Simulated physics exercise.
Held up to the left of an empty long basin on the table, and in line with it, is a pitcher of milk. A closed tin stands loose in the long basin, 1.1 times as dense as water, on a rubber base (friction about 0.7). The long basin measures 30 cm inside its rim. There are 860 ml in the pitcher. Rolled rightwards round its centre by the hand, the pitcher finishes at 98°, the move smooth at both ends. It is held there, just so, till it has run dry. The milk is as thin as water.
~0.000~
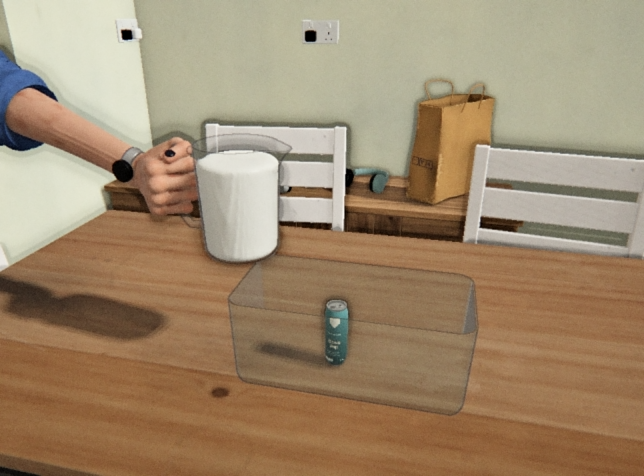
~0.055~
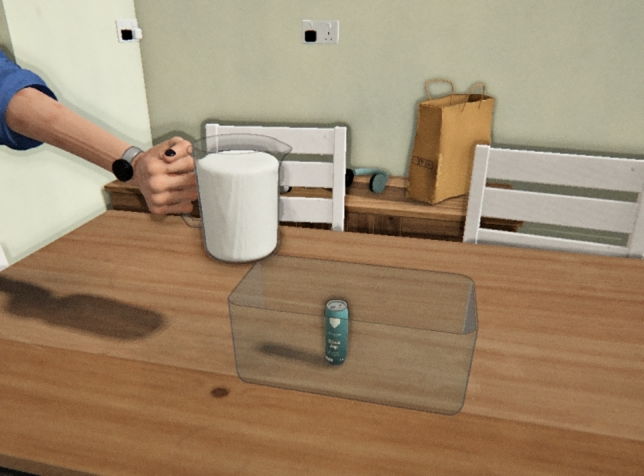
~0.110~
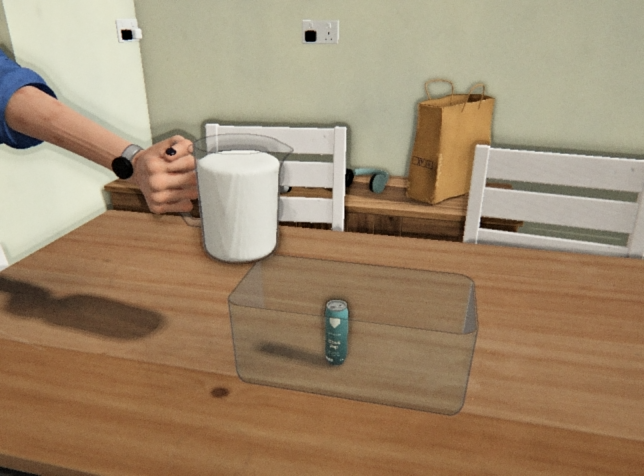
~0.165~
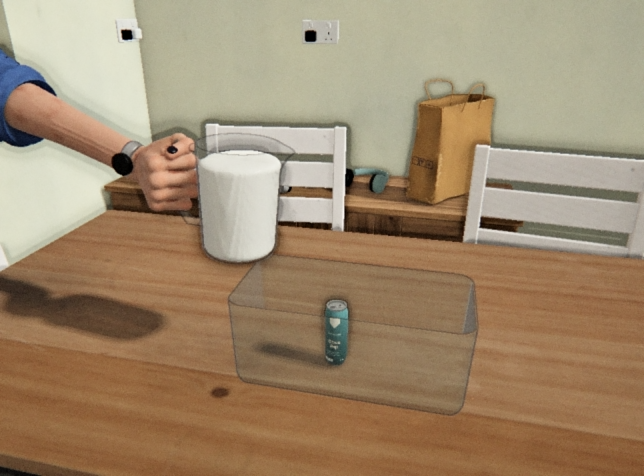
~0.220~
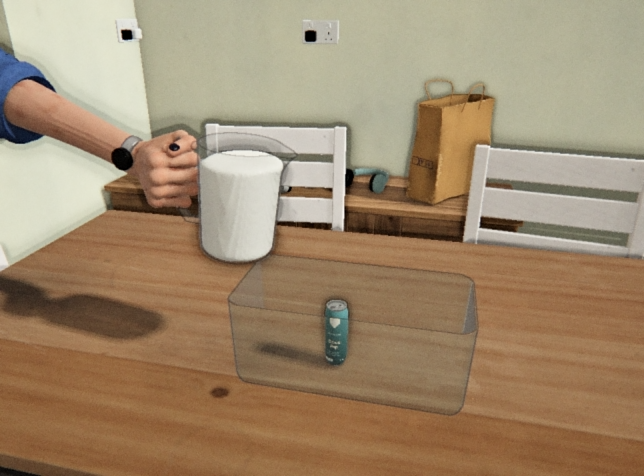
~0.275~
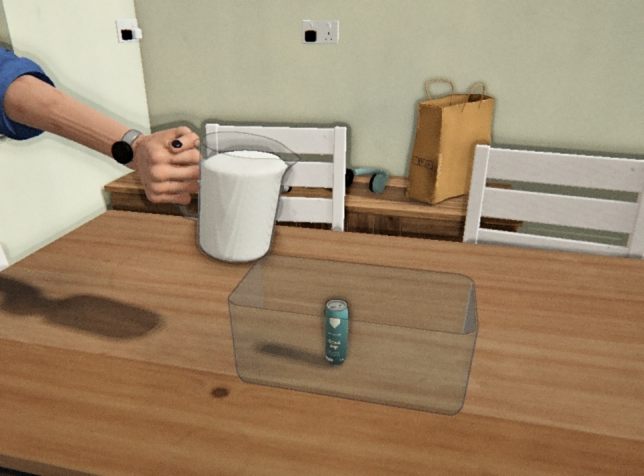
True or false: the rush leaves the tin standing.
False.
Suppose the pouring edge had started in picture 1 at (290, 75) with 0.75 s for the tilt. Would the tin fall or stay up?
Then it stays on its base.
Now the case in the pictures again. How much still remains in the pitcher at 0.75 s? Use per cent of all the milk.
Roughly 88 per cent.
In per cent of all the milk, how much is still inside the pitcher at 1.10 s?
Around 46 in a hundred.
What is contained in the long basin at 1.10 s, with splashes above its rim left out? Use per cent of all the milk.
Near 40 in a hundred.
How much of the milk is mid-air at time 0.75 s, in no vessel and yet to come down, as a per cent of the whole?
10 %.
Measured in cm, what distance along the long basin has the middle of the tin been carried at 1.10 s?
Close to 0 cm.
After 0.75 s the tilt is 57° and 88 per cent is still to pour; the tin stands where it began.
After 1.10 s the tilt is 89° and 46 per cent is still to pour; the tin stands where it began.
After 1.46 s the tilt is 98° and 8 per cent is still to pour; the tin stands where it began.
After 1.86 s the tilt is 98° and 1 per cent is still to pour; the tin leans 20°.
In the end the tin lies on its side.
